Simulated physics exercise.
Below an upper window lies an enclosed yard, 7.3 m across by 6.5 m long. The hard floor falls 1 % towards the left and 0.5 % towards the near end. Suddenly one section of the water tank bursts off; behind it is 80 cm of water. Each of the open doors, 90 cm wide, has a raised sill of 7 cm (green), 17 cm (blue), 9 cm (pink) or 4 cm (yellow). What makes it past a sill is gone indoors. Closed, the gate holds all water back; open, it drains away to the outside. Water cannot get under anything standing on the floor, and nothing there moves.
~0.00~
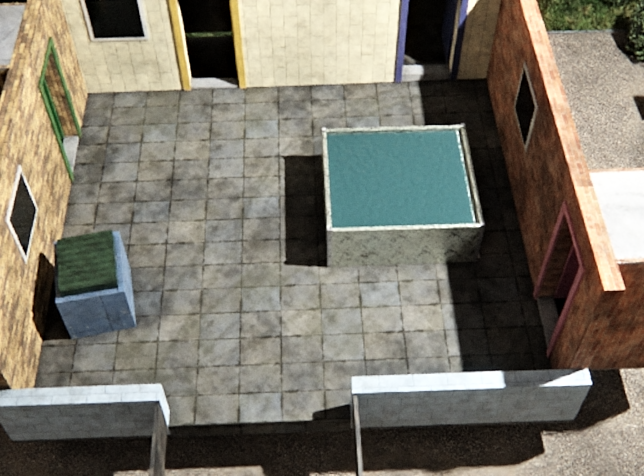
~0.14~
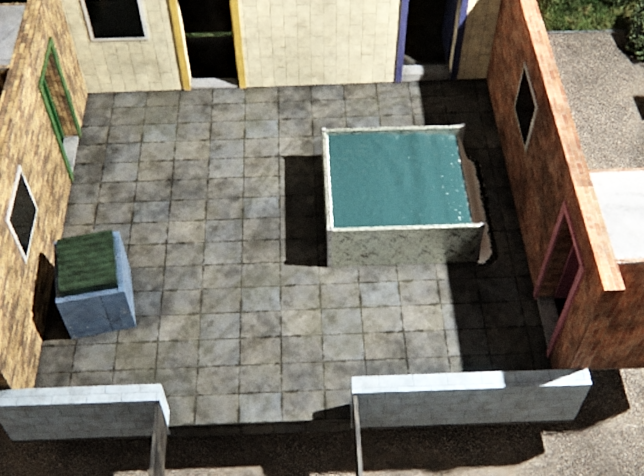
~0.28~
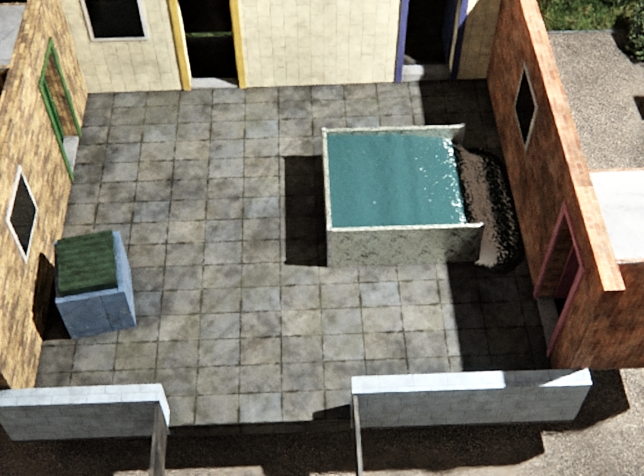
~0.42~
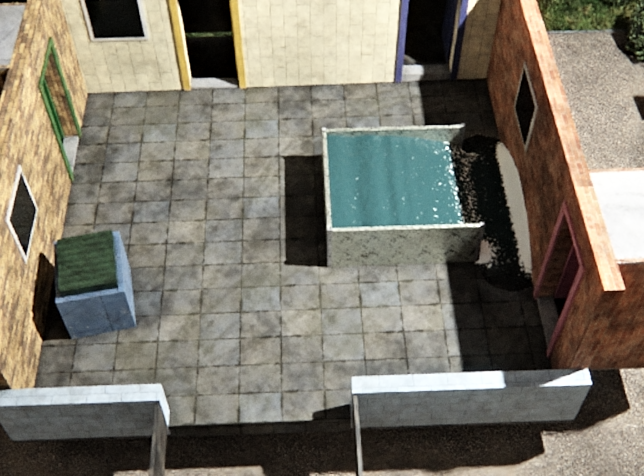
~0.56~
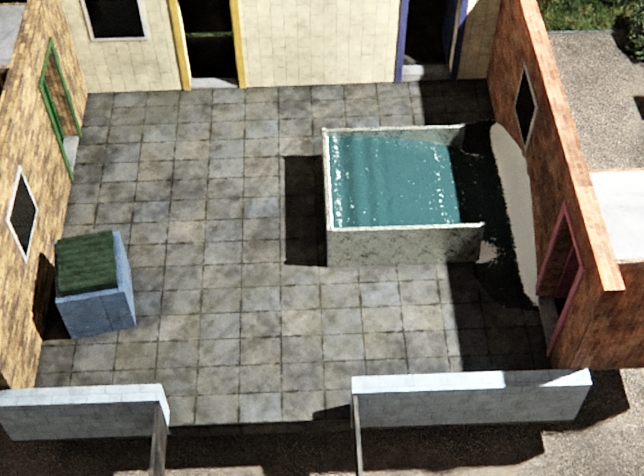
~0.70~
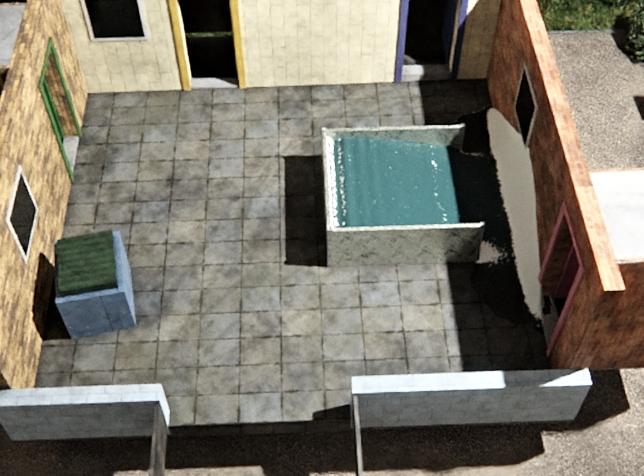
Water bursts out through the right side of a pale stone tank in a walled, grey-tiled yard, seen from high above by a still camera. A blue block with a green top stands at left, between a yellowish wall and the tank, with a reddish wall at right. The teal water ripples and lowers slightly as a dark, foaming sheet spreads over the shaded floor and reaches the reddish wall.
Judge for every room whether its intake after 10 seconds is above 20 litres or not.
In the end the green door overshoots the limit; the blue door overshoots the limit; the pink door overshoots the limit; the yellow door undershoots the limit.
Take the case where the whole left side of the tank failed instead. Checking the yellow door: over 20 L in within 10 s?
In that case, yellow door: More than that.
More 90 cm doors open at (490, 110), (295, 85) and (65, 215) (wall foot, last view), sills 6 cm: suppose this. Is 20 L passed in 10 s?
So, in the order given, it's beyond the mark, then shy of the mark, then beyond the mark.
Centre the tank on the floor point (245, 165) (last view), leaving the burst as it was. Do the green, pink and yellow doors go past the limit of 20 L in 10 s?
So the green door keeps within it, the pink door tops the limit and the yellow door keeps within it.
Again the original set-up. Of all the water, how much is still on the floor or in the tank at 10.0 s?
Still there: Roughly 90 %.
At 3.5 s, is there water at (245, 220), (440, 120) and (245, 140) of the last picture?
Untouched, soaked, soaked.
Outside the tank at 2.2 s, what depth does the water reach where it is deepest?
Up to near 44 cm.
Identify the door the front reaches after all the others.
That would be the green door, last of all.
After 1.4 s water covers 15 % of the floor and is deepest (57 cm) near (509, 214); green door not reached, blue door 14 cm at the sill, 0 L in, pink door 15 cm at the sill, 3 L in, yellow door not reached.
After 2.2 s water covers 25 % of the floor and is deepest (44 cm) near (480, 85); green door not reached, blue door 32 cm at the sill, 43 L in, pink door 15 cm at the sill, 17 L in, yellow door not reached.
After 3.5 s water covers 60 % of the floor and is deepest (26 cm) near (510, 396); green door not reached, blue door 22 cm at the sill, 107 L in, pink door 10 cm at the sill, 28 L in, yellow door 4 cm at the sill, 0 L in.
After 6.0 s water covers 95 % of the floor and is deepest (20 cm) near (479, 233); green door 11 cm at the sill, 25 L in, blue door 15 cm at the sill, 116 L in, pink door 7 cm at the sill, 38 L in, yellow door 3 cm at the sill, 0 L in.
After 10.0 s water covers 95 % of the floor and is deepest (14 cm) near (40, 359); green door 12 cm at the sill, 71 L in, blue door 7 cm at the sill, 116 L in, pink door 6 cm at the sill, 40 L in, yellow door 2 cm at the sill, 0 L in.
